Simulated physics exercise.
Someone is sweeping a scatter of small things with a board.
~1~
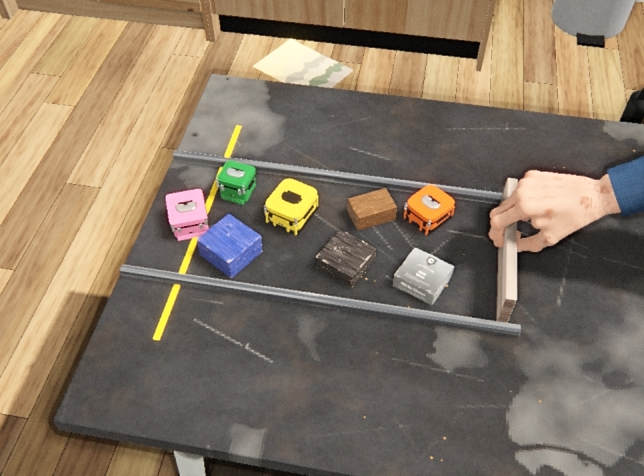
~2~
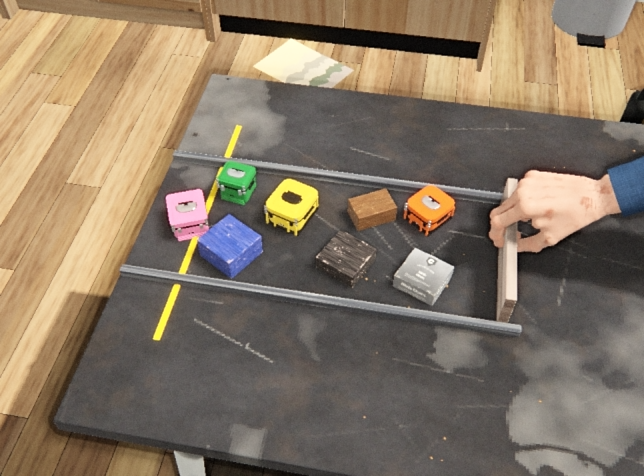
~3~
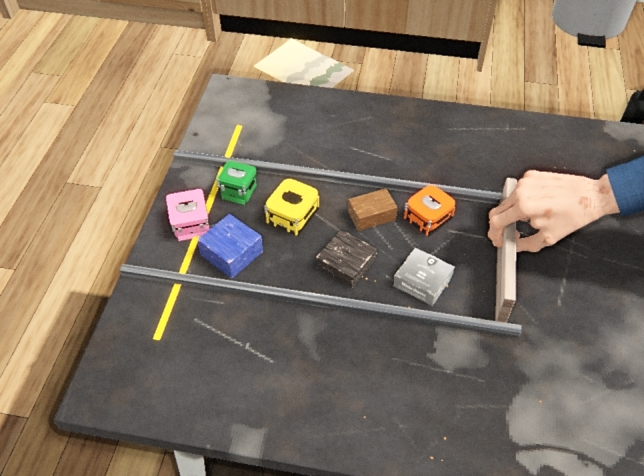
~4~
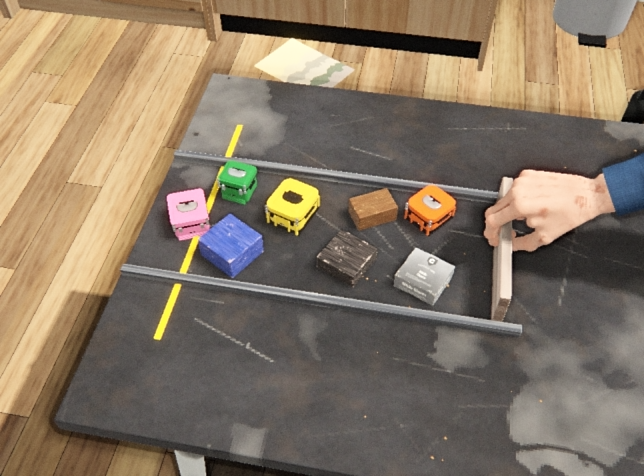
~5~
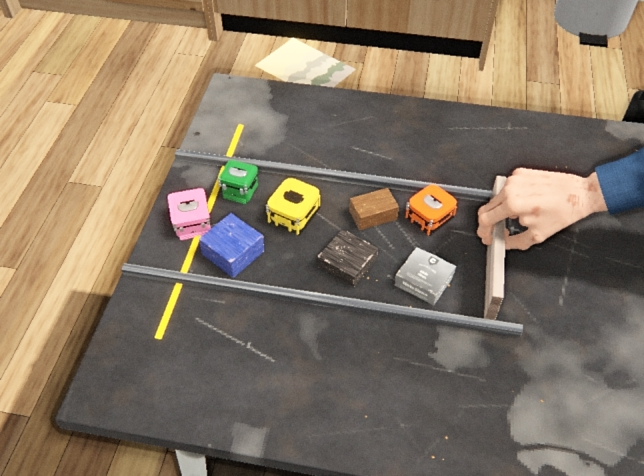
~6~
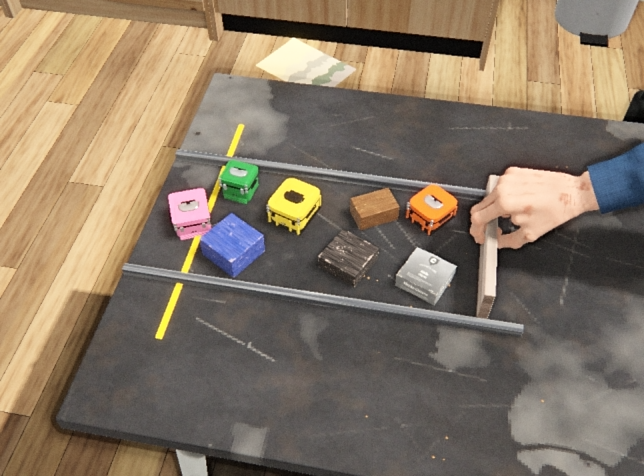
The clip shows a hand holding an upright board between two rails on a dark tabletop, at first nearly still, then sliding it slightly left toward scattered colourful cases and blocks, which stay in place near a yellow tape line.
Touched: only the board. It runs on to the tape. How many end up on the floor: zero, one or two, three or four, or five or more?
The table loses three, maybe four.
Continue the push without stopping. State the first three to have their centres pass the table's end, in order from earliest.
First the pink case, next the blue block, last the black block.
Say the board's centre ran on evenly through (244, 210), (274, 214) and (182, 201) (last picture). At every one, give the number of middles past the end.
The counts would come out as 2, 0 and 5.
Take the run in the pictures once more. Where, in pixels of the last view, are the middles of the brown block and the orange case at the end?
Brown block at about (191, 210), orange case at about (202, 174).
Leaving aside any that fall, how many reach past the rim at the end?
The count would be 2.
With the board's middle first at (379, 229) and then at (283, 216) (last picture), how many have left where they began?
At the first spot 5, then 8.
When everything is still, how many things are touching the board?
3 of them.
Soon after, none off yet; pink case at rest near (191, 214); green case at rest near (240, 181); blue block at rest near (233, 245).
After that, none off yet; pink case displaced a little near (173, 209); green case at rest near (240, 181); blue block displaced about its own width near (198, 244).
And then, none off yet; pink case tilting well over near (142, 203); green case displaced about its own width near (206, 171); blue block displaced well along near (127, 237).
In the end, the number that fall off is three or four; gone, black block, blue block and pink case.
